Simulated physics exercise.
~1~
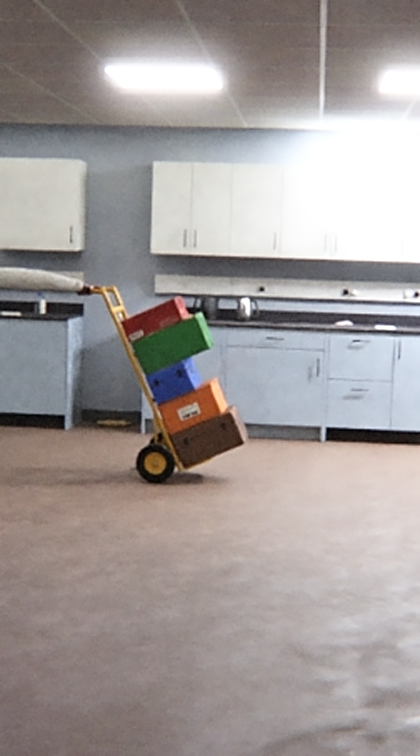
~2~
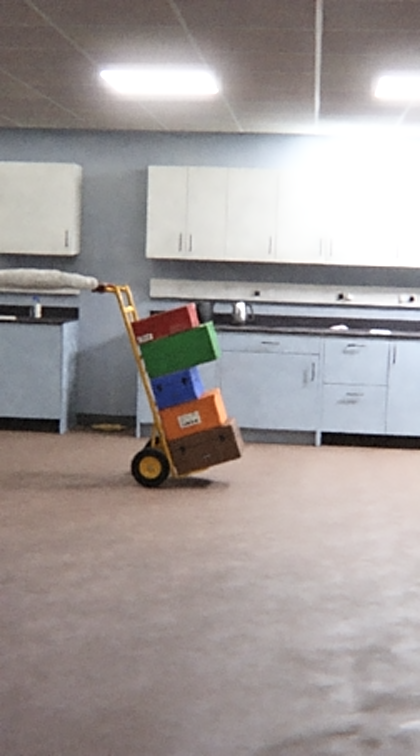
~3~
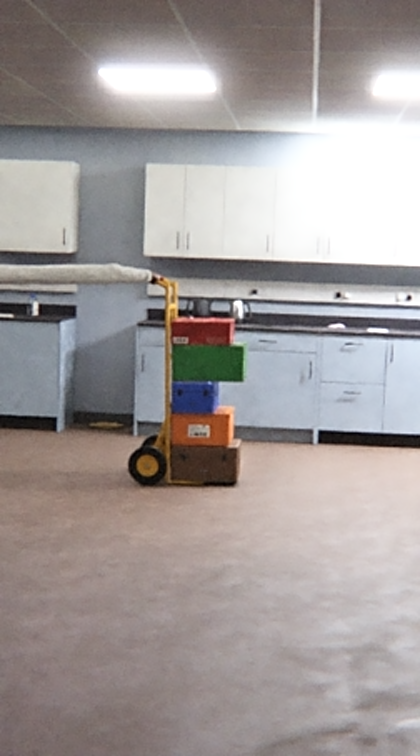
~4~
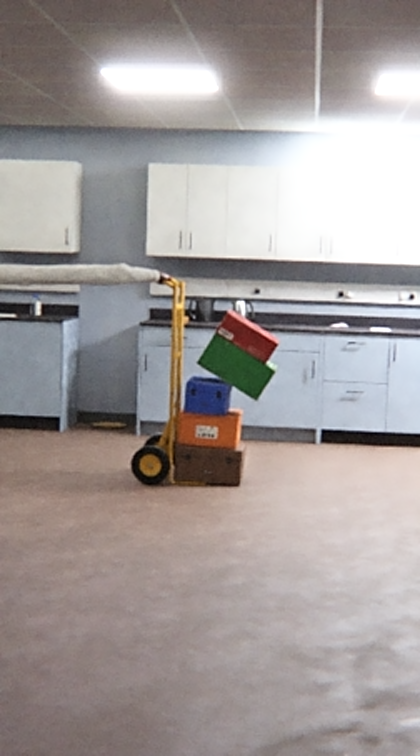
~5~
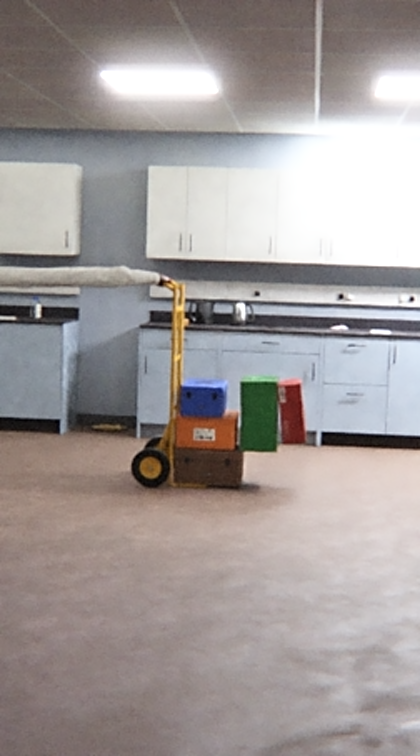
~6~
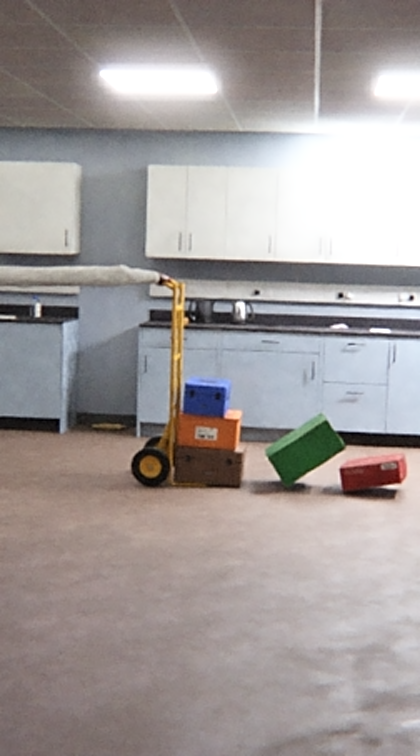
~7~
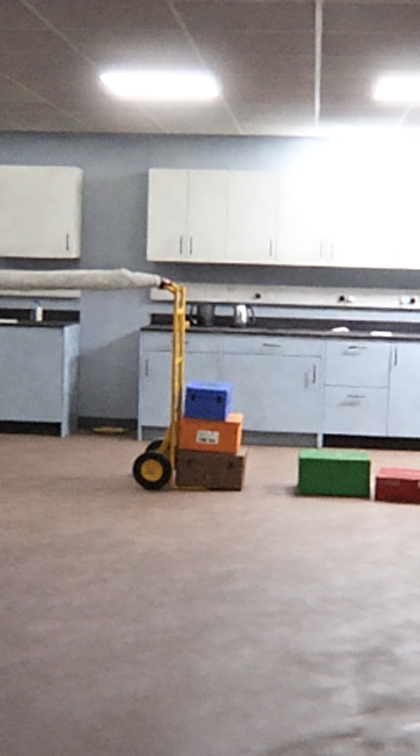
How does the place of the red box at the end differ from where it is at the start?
At the start the red box is on top of the stack on the leaning hand truck. At the end it lies on the floor at the far right, beyond the green box.
